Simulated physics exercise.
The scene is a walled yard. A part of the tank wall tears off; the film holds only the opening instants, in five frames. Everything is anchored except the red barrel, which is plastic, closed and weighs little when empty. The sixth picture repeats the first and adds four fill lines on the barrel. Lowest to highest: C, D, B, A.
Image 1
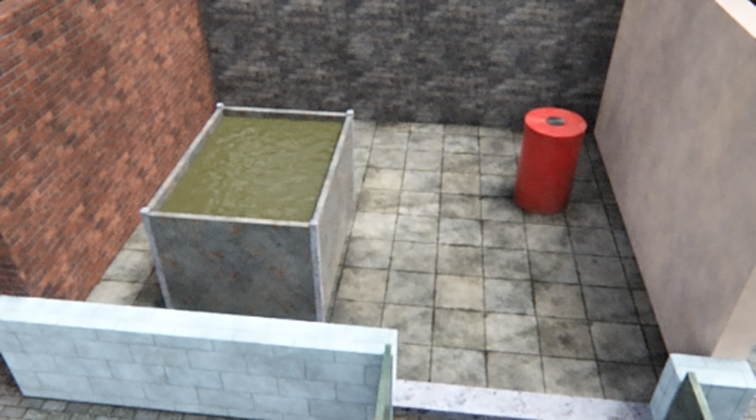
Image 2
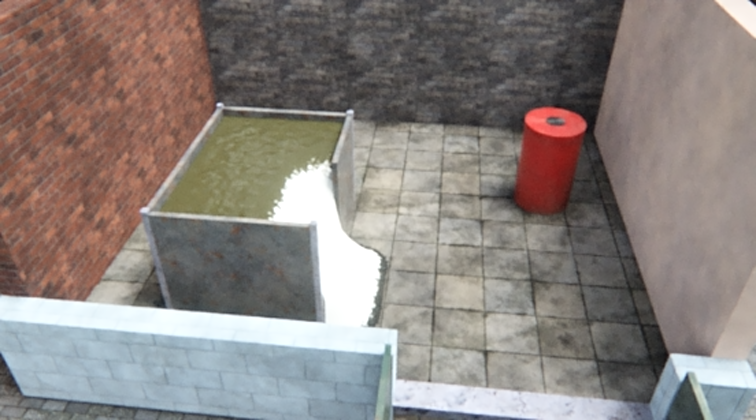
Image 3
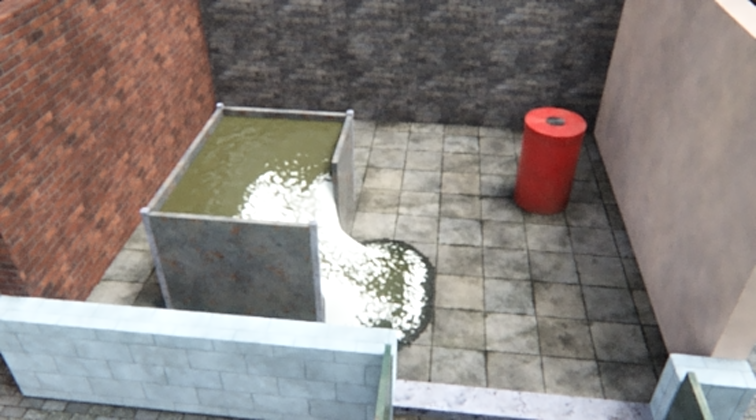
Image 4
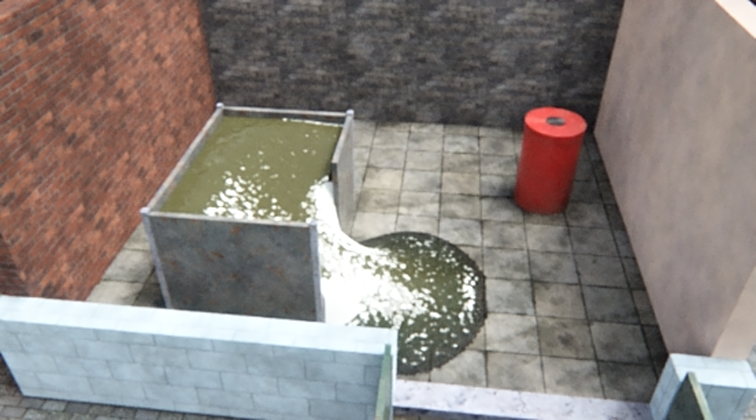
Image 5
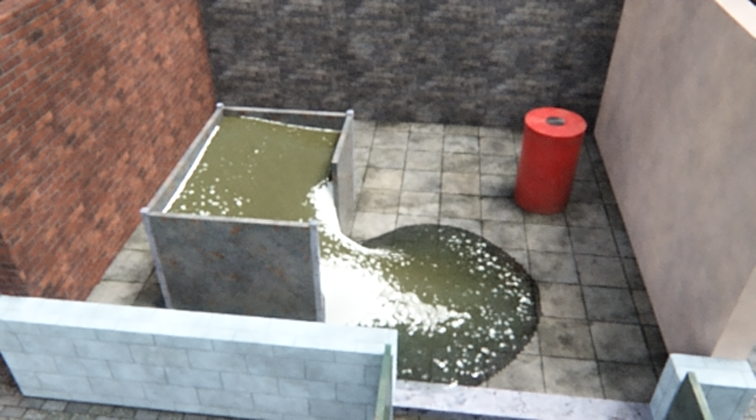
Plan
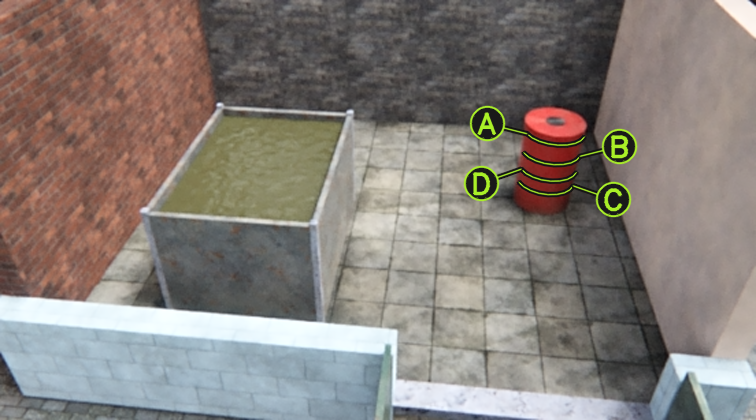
A metal tank brimming with murky green water stands at the left of a paved, walled yard, seen from above by a still camera. A red barrel stands at the right near the back, between a dark rear wall, red brick and pale side walls, with a low light-blue wall in front. White, foaming water bursts from the tank's right side and spreads rightward across the paving in a widening, rounded green pool, while the level inside drops slightly.
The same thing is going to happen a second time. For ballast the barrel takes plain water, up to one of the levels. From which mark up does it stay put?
That is mark C.
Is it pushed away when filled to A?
No, that is safe.
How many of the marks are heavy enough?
All of them.
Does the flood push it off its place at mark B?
No, not at all.
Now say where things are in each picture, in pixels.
In the first frame, lid of the red barrel at (556, 121); tank full, its middle at (261, 165); open gate at (530, 346).
In the second frame, water covers 2 % of the ground, mostly out of sight from here.
In the third frame, 6 % of the ground under water, its edge towards the barrel at (407, 248).
In the fourth frame, 10 % of the ground under water, its edge towards the barrel at (440, 242).
In the fifth frame, lid of the red barrel at (556, 121); 15 % of the ground under water, its edge towards the barrel at (485, 245).
In lime, A at (557, 145); B at (554, 164); C at (548, 194); D at (550, 181); from the bottom up C, D, B, A.
For mark A, it does not move.
For mark B, it does not move.
For mark C, it does not move.
For mark D, it does not move.
